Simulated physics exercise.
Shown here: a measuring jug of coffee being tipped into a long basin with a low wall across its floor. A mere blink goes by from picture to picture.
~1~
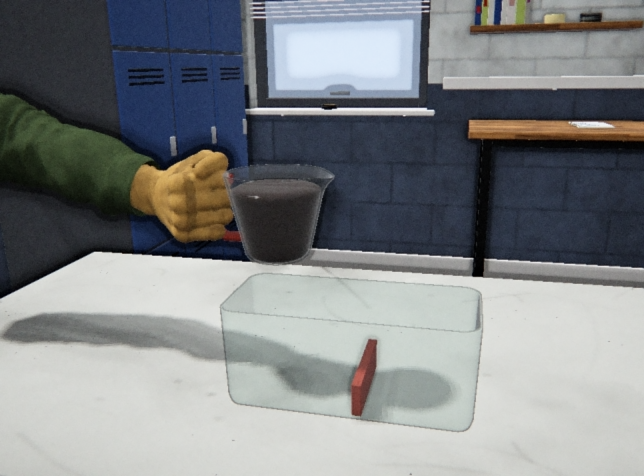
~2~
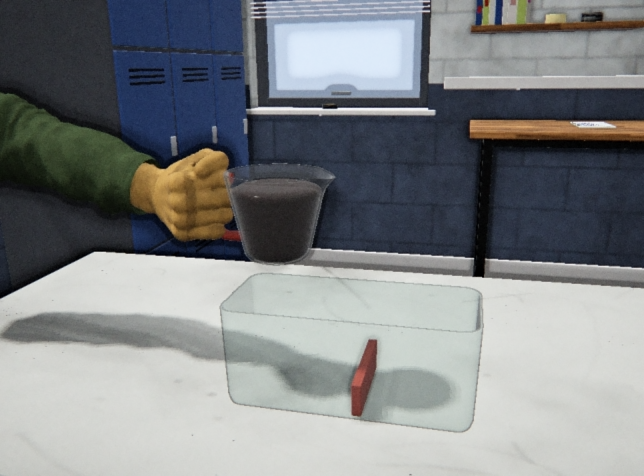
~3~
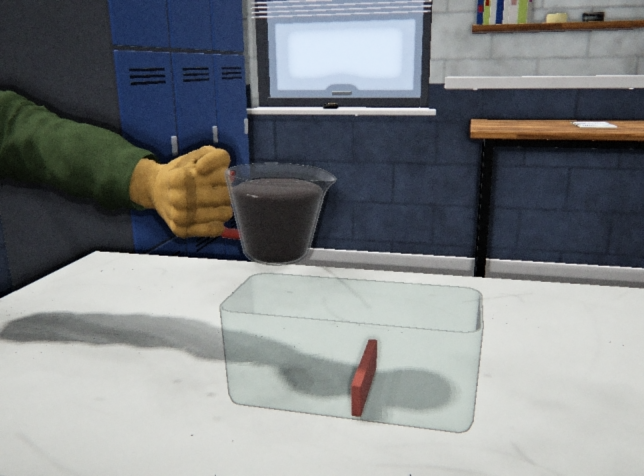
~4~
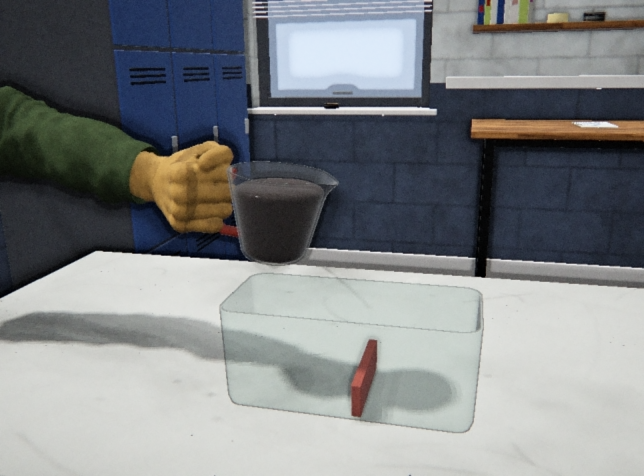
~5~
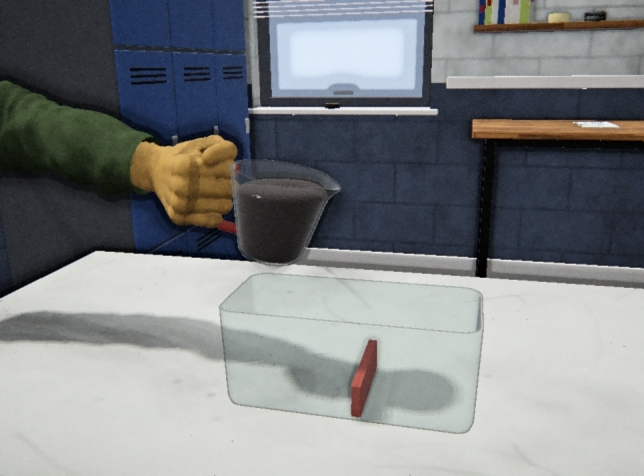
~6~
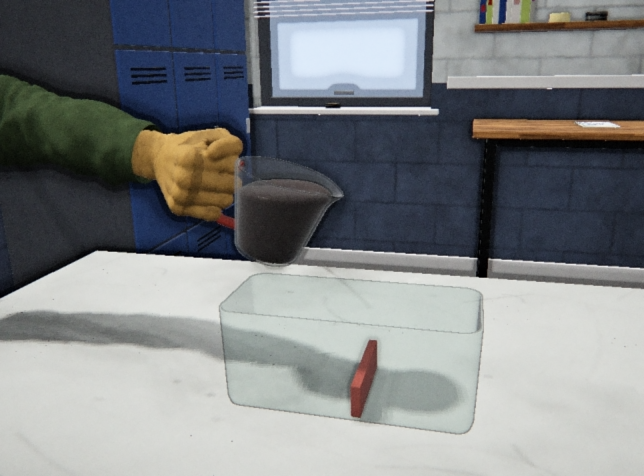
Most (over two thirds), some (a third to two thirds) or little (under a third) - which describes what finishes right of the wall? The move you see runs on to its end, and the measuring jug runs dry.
Some.
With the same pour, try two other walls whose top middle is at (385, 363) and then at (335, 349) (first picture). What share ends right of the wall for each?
You'd get roughly 25 per cent the first time and roughly 90 per cent the second.
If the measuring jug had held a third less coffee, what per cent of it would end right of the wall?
40 per cent or so.
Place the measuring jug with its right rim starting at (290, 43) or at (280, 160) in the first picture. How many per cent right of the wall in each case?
Near 40 % and 5 %.
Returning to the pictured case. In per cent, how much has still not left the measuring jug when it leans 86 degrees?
About 50 per cent.
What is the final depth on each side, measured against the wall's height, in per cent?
The left side sits at 30 per cent and the right side at 50.
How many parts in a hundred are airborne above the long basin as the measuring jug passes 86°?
Estimated at 25 per cent or so.
A moment on, the measuring jug is tipped on its side and 51 per cent is still to pour, 1 is left of the wall and 25 right of it.
Next, the measuring jug is tipped right over and 2 per cent is still to pour, 41 is left of the wall and 55 right of it.
Then the measuring jug is tipped right over and 0 per cent is still to pour, 45 is left of the wall and 54 right of it.
Later the measuring jug is tipped right over and 0 per cent is still to pour, 45 is left of the wall and 54 right of it.
Finally, 45 per cent lies left of the wall, 54 right of it and 1 outside.
